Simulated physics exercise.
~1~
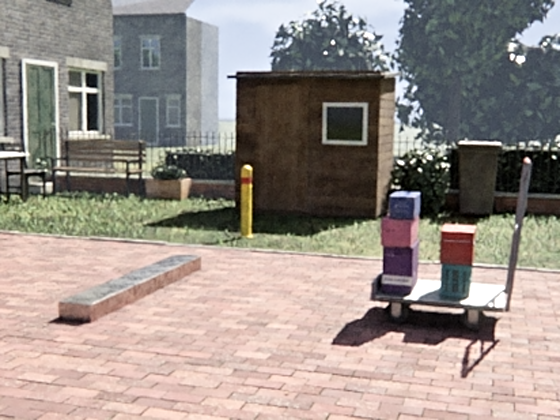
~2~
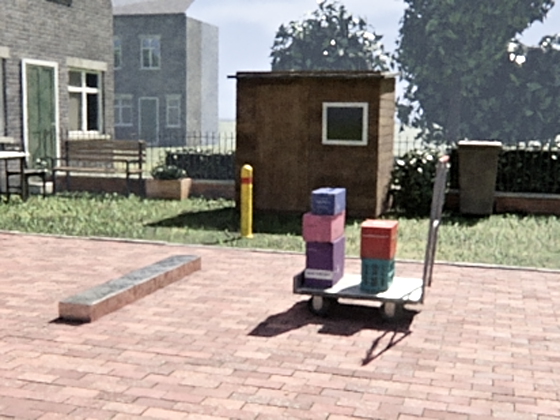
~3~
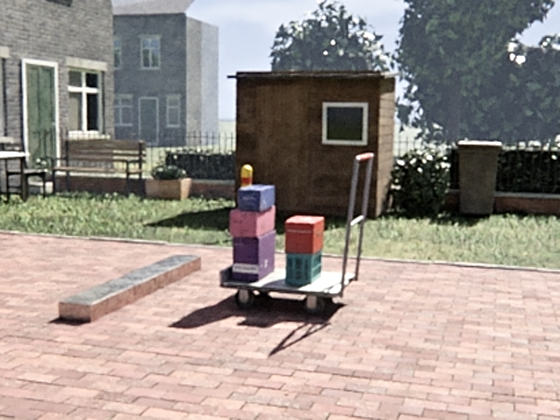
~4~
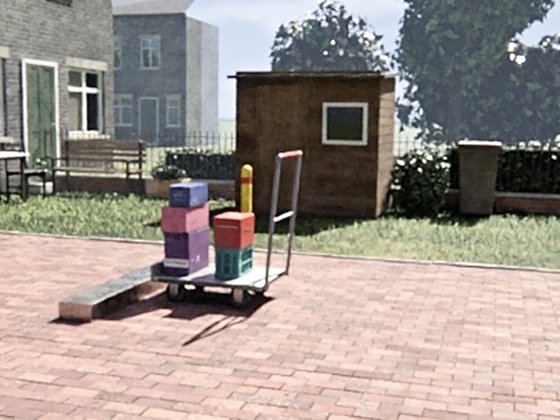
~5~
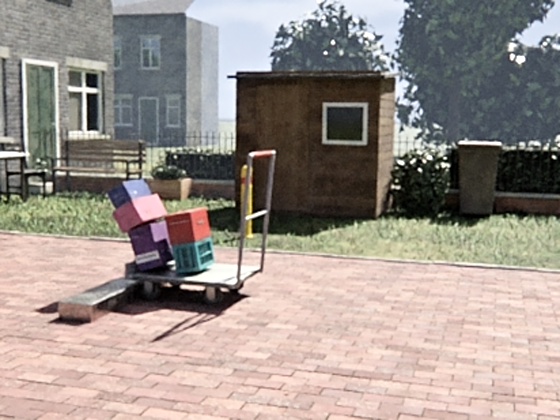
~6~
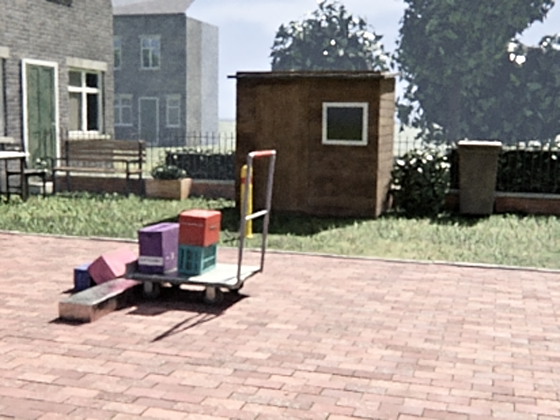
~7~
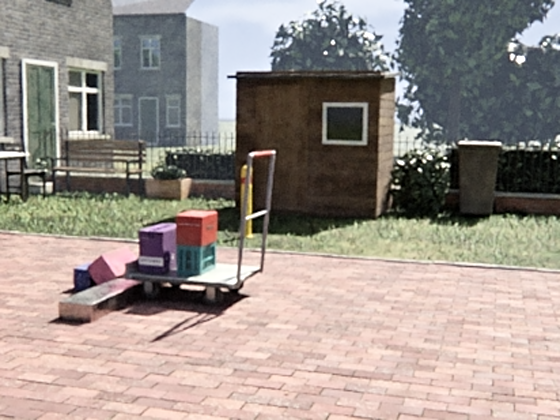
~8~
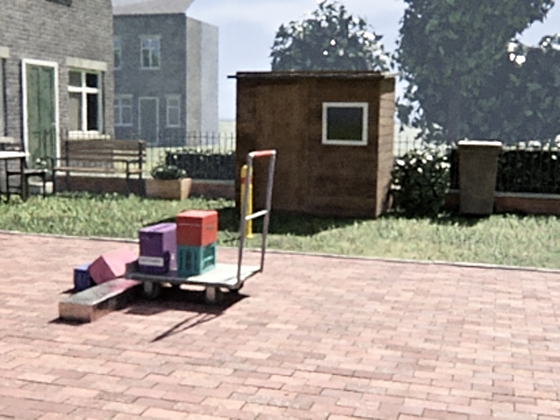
Stock cart of stacked boxes rolling left into a low kerb, pink and blue ones toppling off, three others staying aboard.
